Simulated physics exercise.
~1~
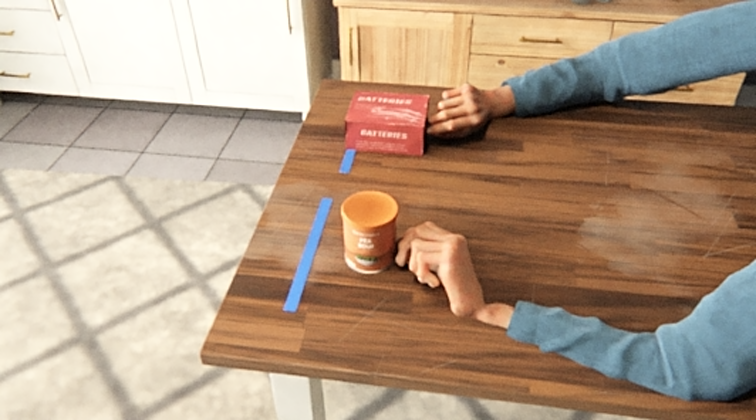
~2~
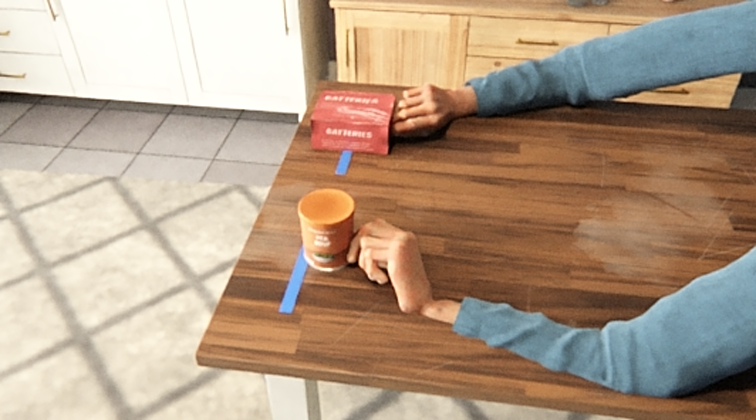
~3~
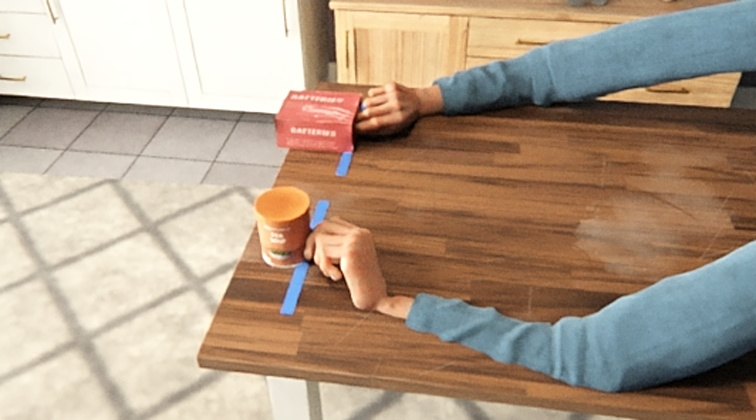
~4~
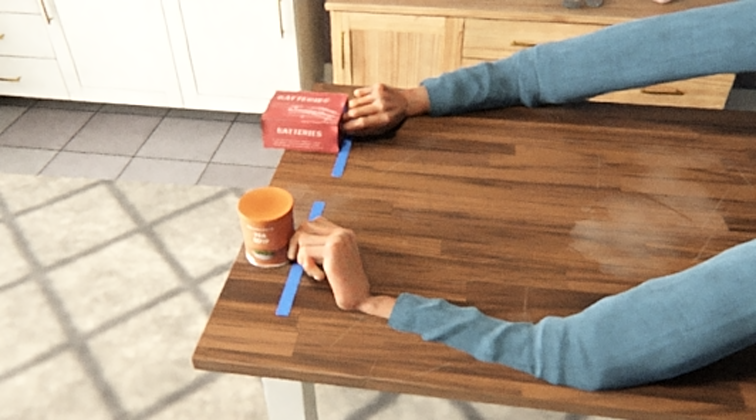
A red box and an orange pot are pushed left by two hands, staying on the table.
